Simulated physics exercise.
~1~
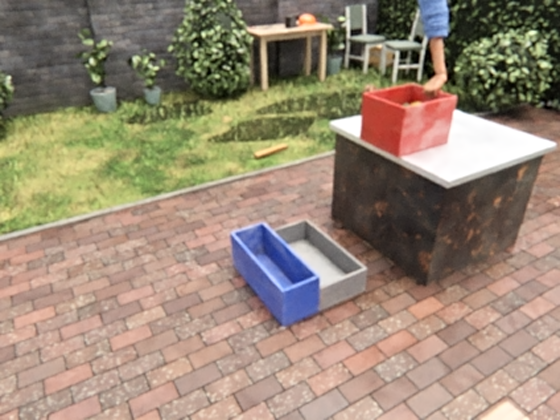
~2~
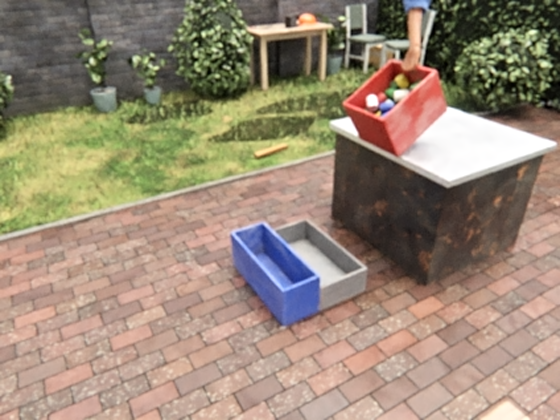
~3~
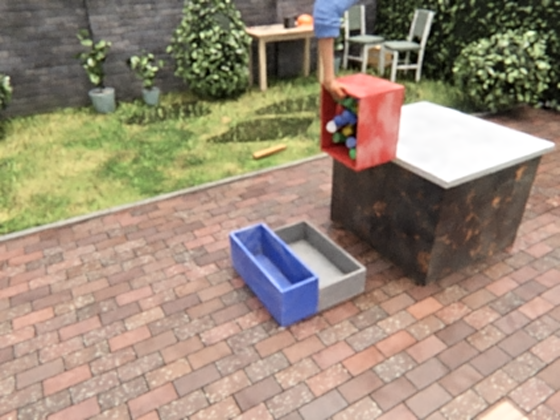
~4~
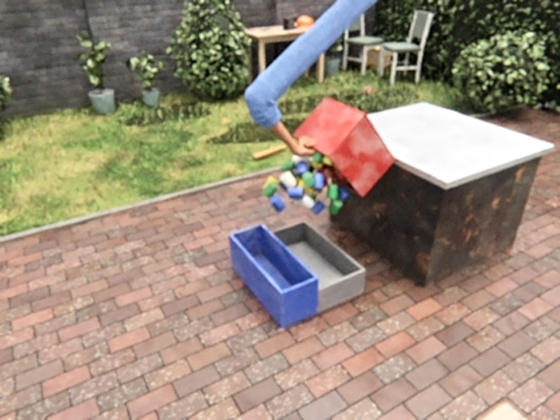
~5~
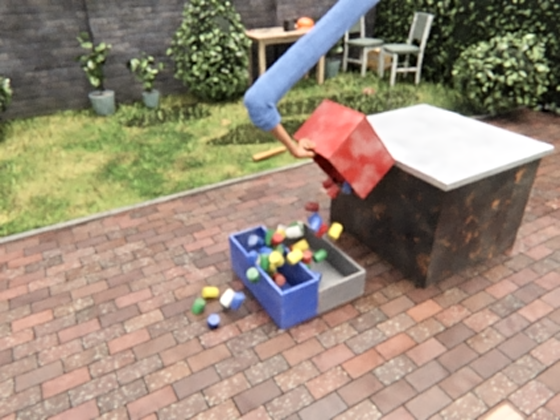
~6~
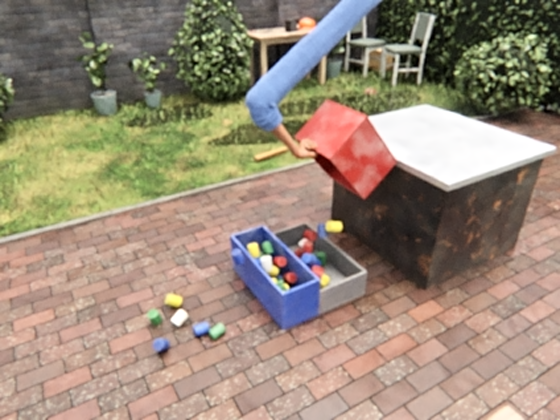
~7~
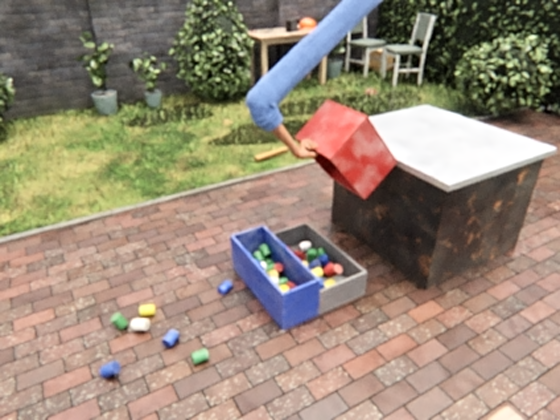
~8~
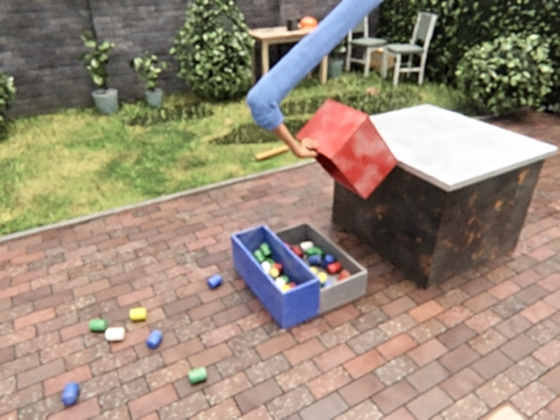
A hand tips the red crate, spilling colourful jars into both bins and across the bricks.
